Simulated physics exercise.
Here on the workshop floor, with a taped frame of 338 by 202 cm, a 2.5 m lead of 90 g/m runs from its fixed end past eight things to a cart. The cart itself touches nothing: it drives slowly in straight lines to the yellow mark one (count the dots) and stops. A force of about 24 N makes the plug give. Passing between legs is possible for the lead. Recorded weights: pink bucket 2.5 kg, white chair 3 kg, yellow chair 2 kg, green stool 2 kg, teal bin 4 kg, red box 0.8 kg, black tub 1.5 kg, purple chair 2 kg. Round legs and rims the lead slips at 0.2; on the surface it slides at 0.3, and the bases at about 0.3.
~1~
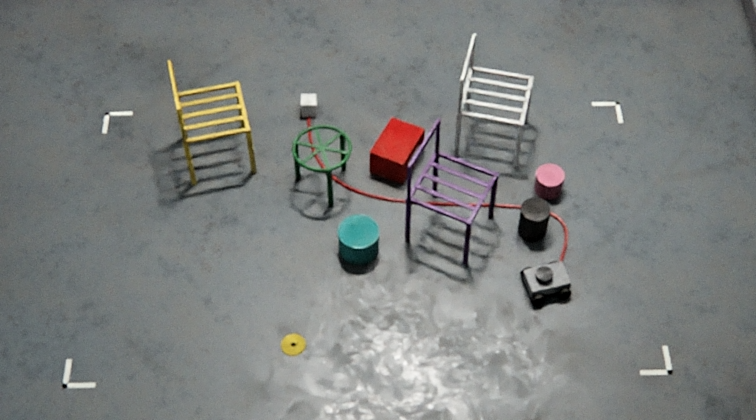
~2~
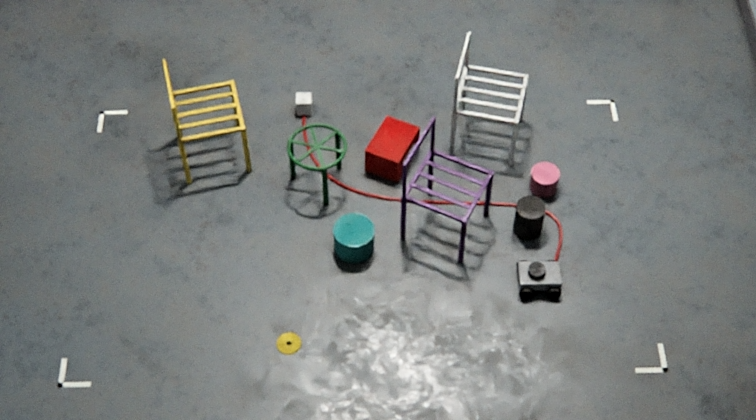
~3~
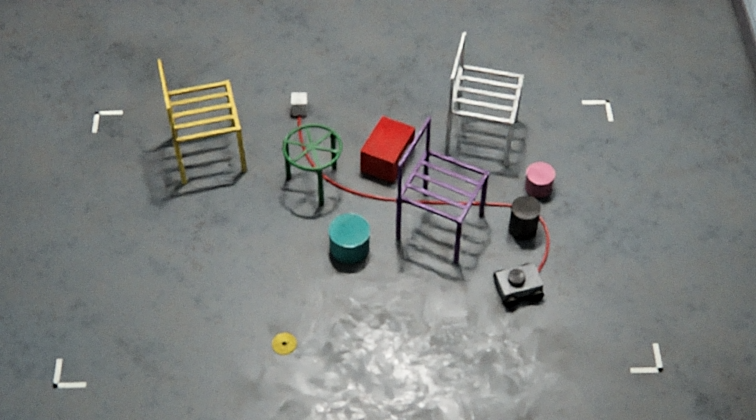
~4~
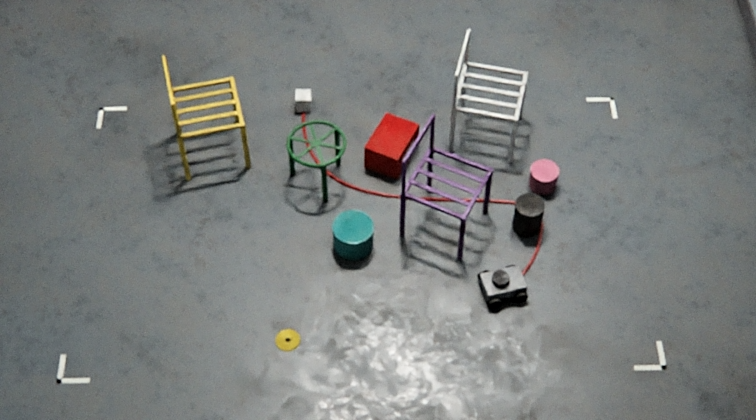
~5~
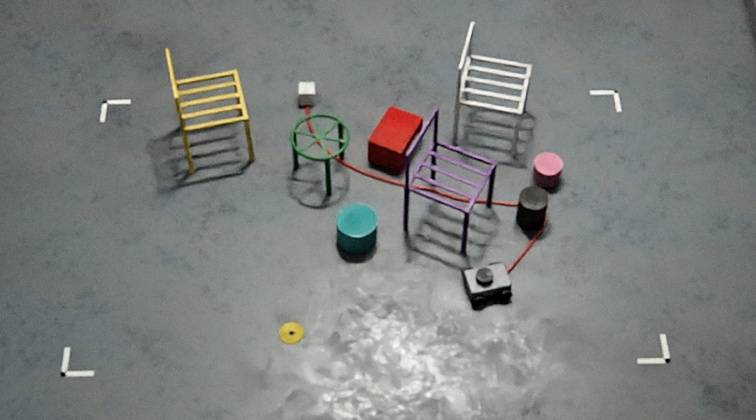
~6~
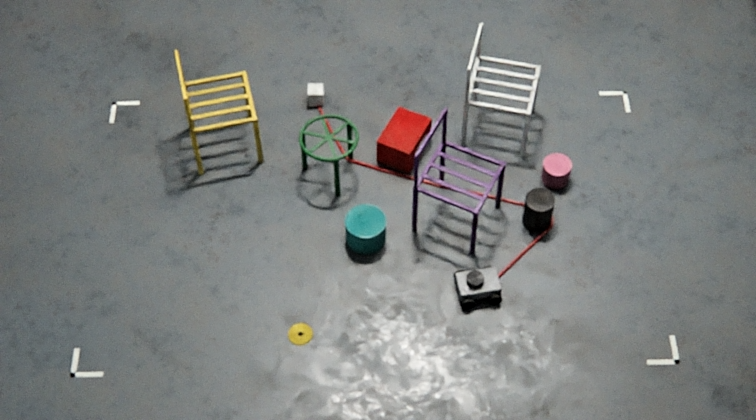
A small dark cart with a red lead attached slid slowly left across the grey floor below the black tub, drawing the slack lead straighter, while the chairs, stool and red box stayed put.
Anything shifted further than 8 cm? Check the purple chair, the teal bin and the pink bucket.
At the end, the purple chair does not hold its ground. The teal bin holds its ground. The pink bucket holds its ground.
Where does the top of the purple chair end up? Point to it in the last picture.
(411, 182).
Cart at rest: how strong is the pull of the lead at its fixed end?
1 N.
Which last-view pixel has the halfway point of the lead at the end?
Midpoint of length, last view: Approx. (444, 220).
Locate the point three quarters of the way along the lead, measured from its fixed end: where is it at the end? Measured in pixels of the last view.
Approximate location in pixels: (392, 278).
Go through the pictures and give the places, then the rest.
The first picture shows shows, purple chair (453, 186); teal bin (359, 231); pink bucket (550, 175); marks (293, 345); lead runs through (515, 207) (565, 248); cart (553, 284).
In the second picture, shows, lead runs through (559, 247); cart (547, 282).
In the third picture, shows, lead runs through (546, 254); cart (526, 286).
In the fourth picture, shows, lead runs through (534, 257); cart (510, 288).
In the fifth picture, shows, lead runs through (522, 256); cart (495, 285).
The sixth picture shows shows, purple chair (460, 175); teal bin (366, 221); pink bucket (558, 164); lead runs through (515, 261); cart (486, 289).
Next, cart at (436, 302), lead slack at the fixed end; black tub 18 cm off its start.
Then, cart at (389, 311), 4 N at the fixed end; purple chair 3 cm off its start, black tub 37 cm off its start.
After that, cart at (341, 321), 7 N at the fixed end; purple chair 16 cm off its start at (433, 181), black tub 49 cm off its start at (460, 205).
Later, cart at (302, 332), lead slack at the fixed end; purple chair 29 cm off its start, black tub 63 cm off its start.
At the end, cart at (302, 332), lead slack at the fixed end; purple chair 29 cm off its start at (411, 182), teal bin 0 cm off its start at (366, 221), pink bucket 0 cm off its start at (558, 164), black tub 63 cm off its start at (437, 210).
